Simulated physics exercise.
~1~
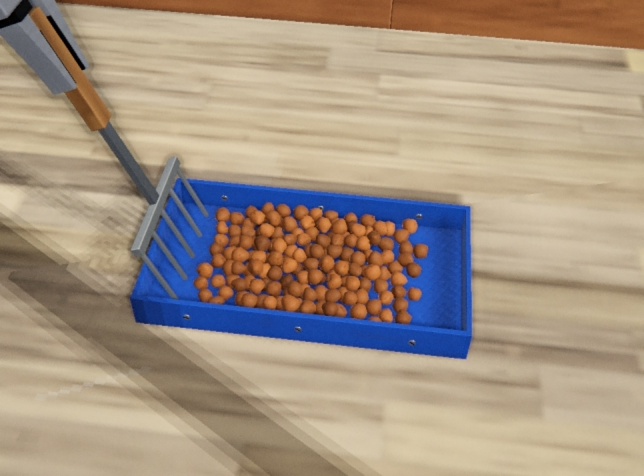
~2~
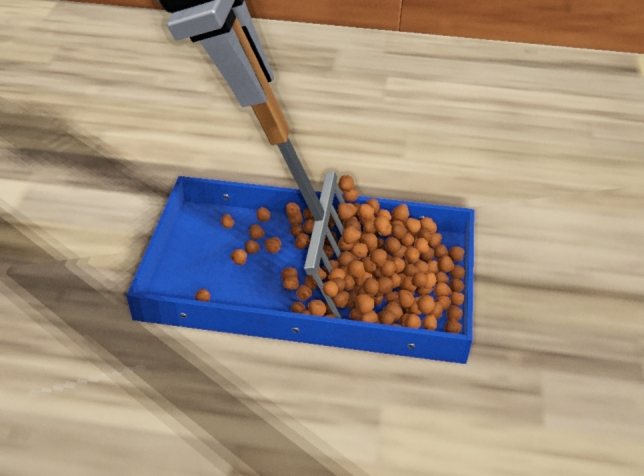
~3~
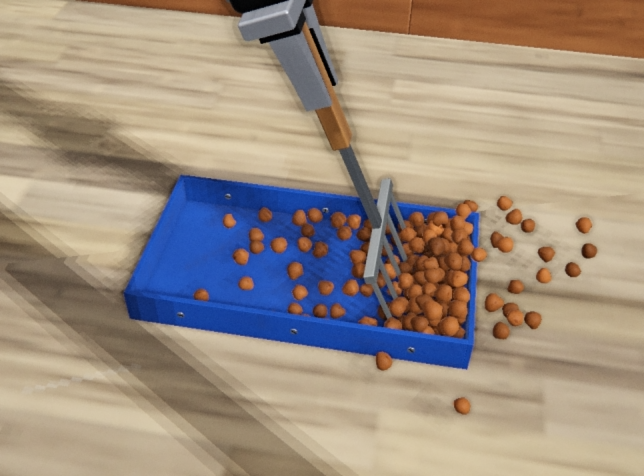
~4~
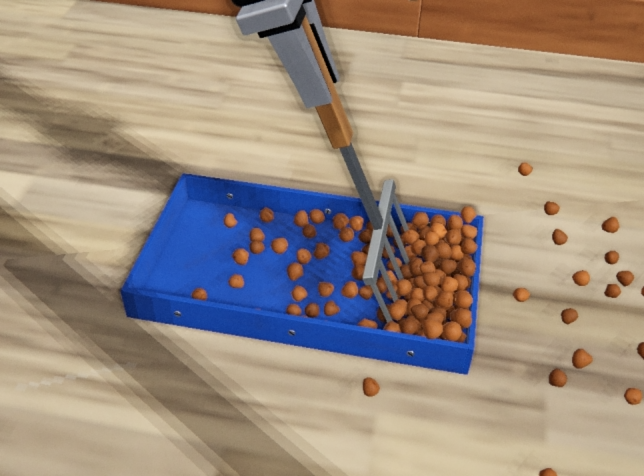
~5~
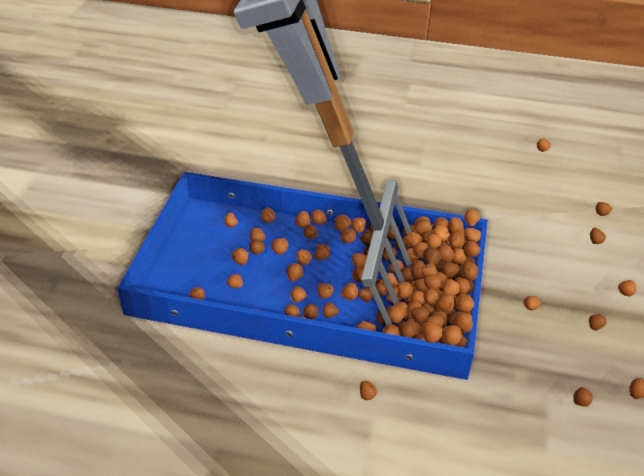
A gripper's comb pushes hazelnuts rightward across a blue tin, spilling some onto the floor.
